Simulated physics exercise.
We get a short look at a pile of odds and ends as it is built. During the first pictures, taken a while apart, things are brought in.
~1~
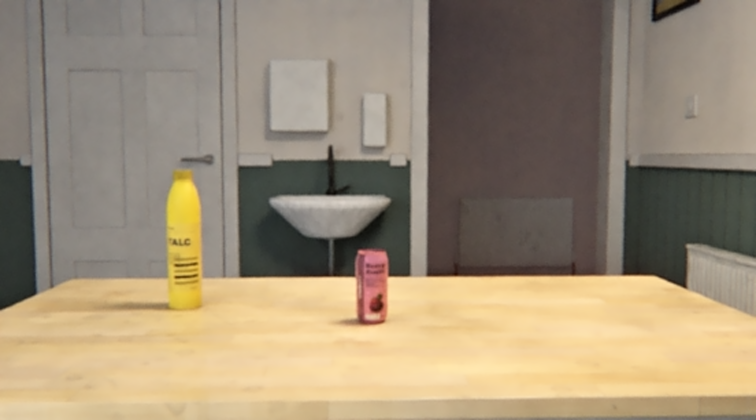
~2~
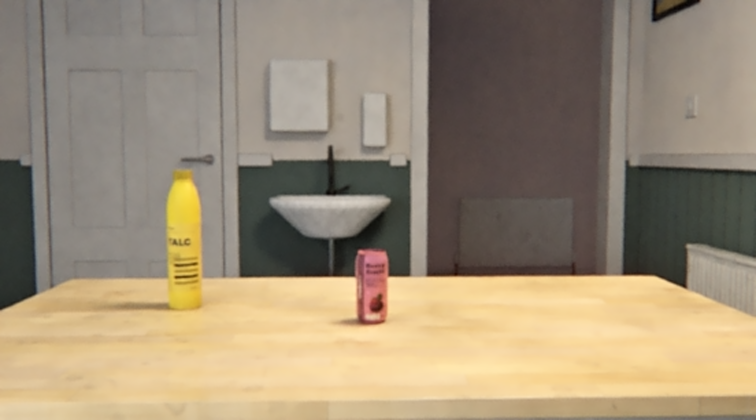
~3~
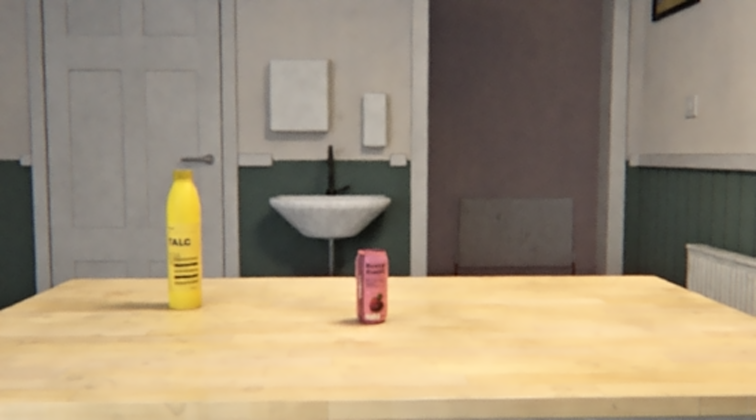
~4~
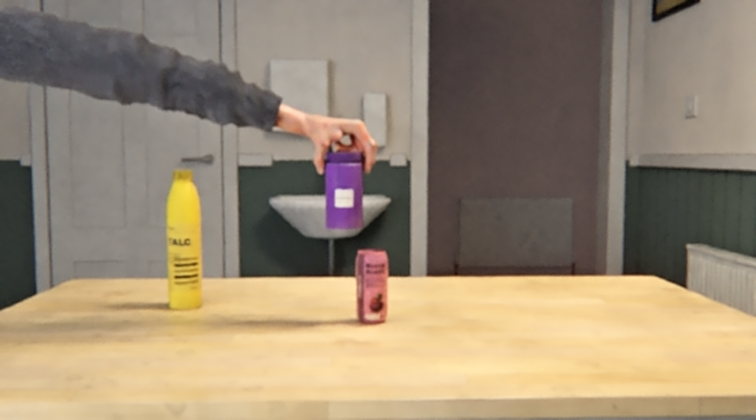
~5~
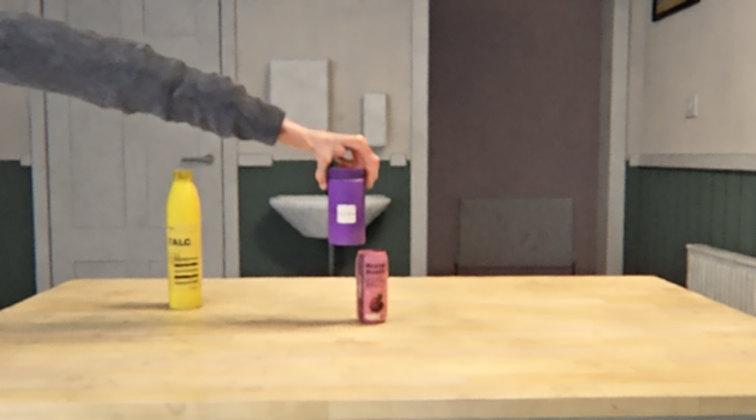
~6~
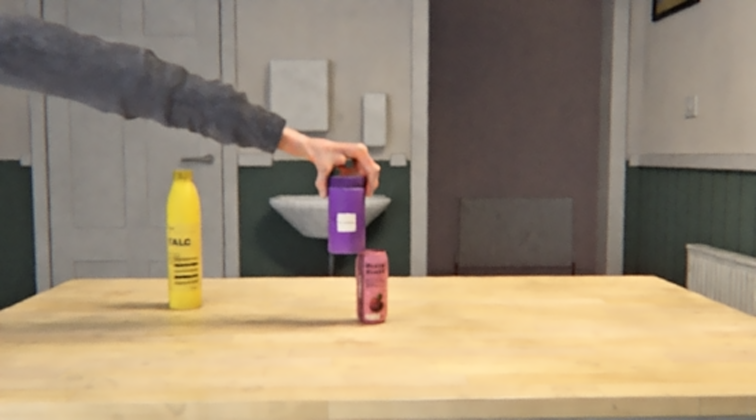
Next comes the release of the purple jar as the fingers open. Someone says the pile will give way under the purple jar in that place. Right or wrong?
Right, it gives way.
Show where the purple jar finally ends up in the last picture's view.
I'd say around (295, 304) in the last view.
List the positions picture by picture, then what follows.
In the first frame, the last thing is not in view yet; yellow bottle (184, 239).
In the second frame, the last thing is not in view yet; yellow bottle (184, 239).
In the third frame, the last thing is not in view yet; yellow bottle (184, 239).
The fourth frame shows coming down; purple jar (344, 190); yellow bottle (184, 239).
The fifth frame shows coming down; purple jar (347, 206); yellow bottle (184, 239).
The sixth frame shows set down, still held; purple jar (347, 214); yellow bottle (184, 239).
Then, 0.30 s past the last view, purple jar rocked 40° from its first pose near (325, 229).
Then, 0.40 s past the last view, purple jar now fallen.
Then, 1.40 s past the last view, nothing new.
Finally, fallen, purple jar; the other 2 still in place. Final places as the last picture's camera would see them, purple jar near (295, 303). The pile comes apart.
